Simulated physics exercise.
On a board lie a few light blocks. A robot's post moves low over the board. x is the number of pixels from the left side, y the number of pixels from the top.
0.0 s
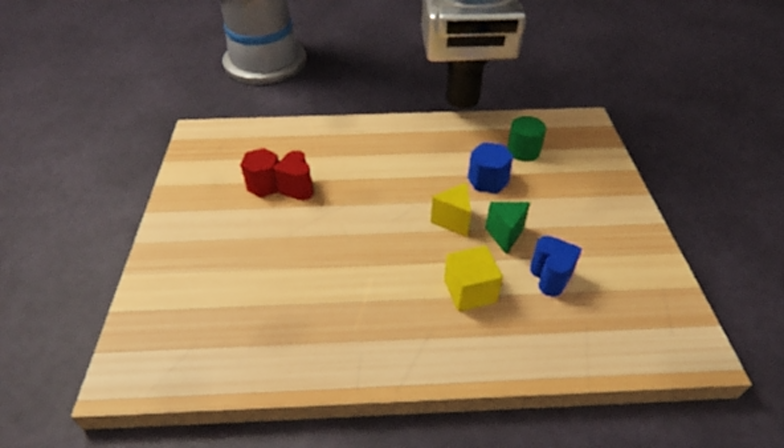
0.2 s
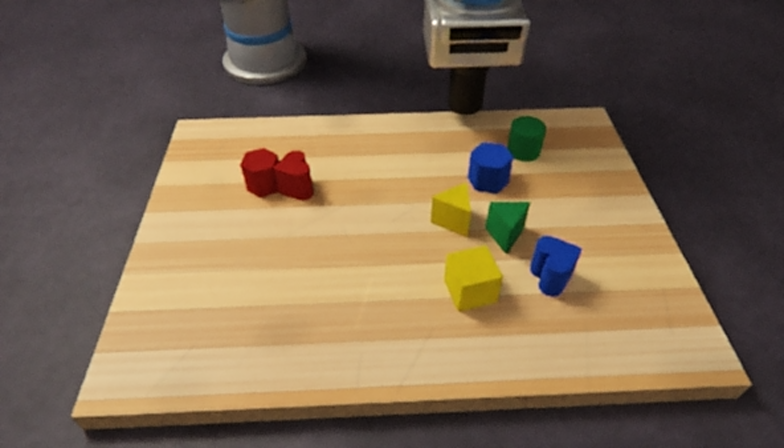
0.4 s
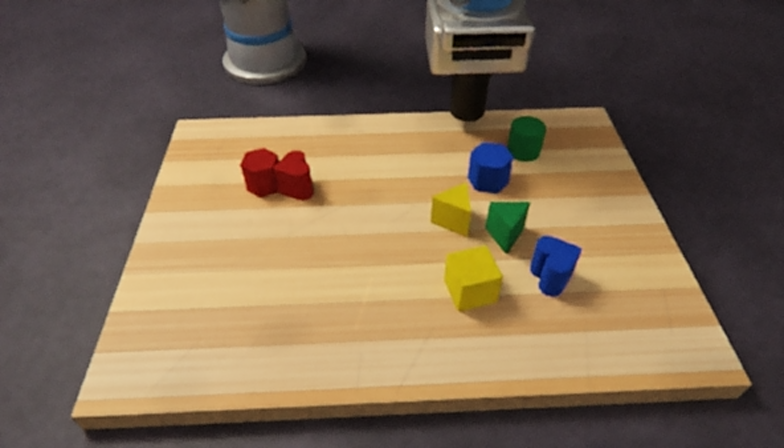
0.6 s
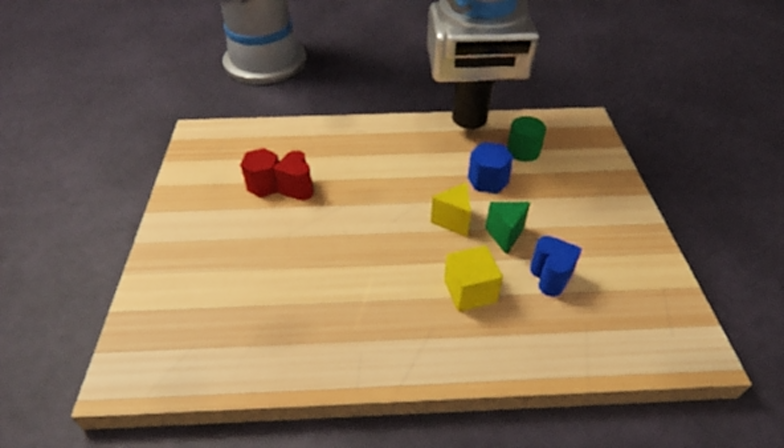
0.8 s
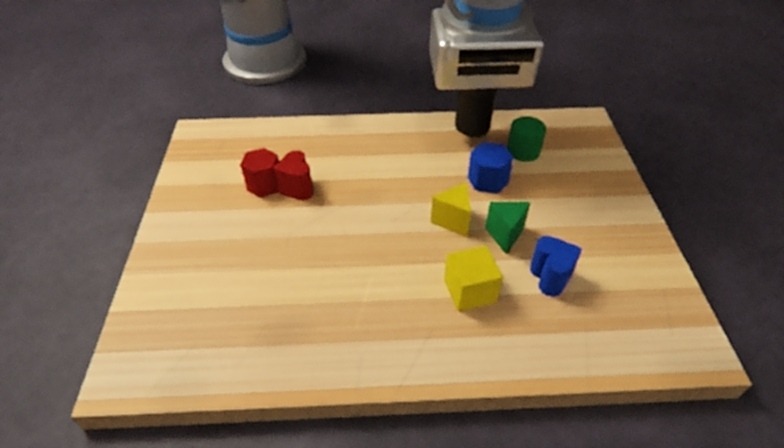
A robot arm's dark post, under a silvery head at the top, moves slowly down the view and slightly right, reaching in over the far edge of a striped wooden board seen from above at an angle by a still camera. Two red blocks touch at left; at right lie green and blue pieces, a yellow wedge and a yellow cube. None of the blocks moves.
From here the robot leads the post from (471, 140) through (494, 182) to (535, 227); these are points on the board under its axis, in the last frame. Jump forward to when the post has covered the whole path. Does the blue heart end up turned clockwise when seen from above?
No, that is not what happens.
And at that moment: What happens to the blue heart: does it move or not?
Once the post is done, the blue heart is in a new spot.
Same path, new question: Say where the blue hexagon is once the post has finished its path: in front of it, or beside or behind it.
Once the path is finished, the blue hexagon still sits ahead of the post.
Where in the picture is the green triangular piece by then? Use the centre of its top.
Close to (509, 245).
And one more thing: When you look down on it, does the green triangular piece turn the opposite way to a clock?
My answer is no.
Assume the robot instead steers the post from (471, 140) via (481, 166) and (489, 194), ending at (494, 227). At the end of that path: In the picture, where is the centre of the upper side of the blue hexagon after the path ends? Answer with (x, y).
My best guess is (537, 221).
What follows on the original path. One third of the way, post at (484, 155); blue hexagon at (500, 168).
Two thirds of the way, post at (510, 185); blue hexagon at (524, 201), turned 15° clockwise; green triangular piece at (514, 224), turned 25° clockwise.
At the end, post at (539, 215); yellow four-sided block at (471, 266); blue hexagon at (540, 233), turned 50° clockwise; green triangular piece at (509, 245), turned 60° clockwise; blue heart at (565, 264), turned 30° anticlockwise.
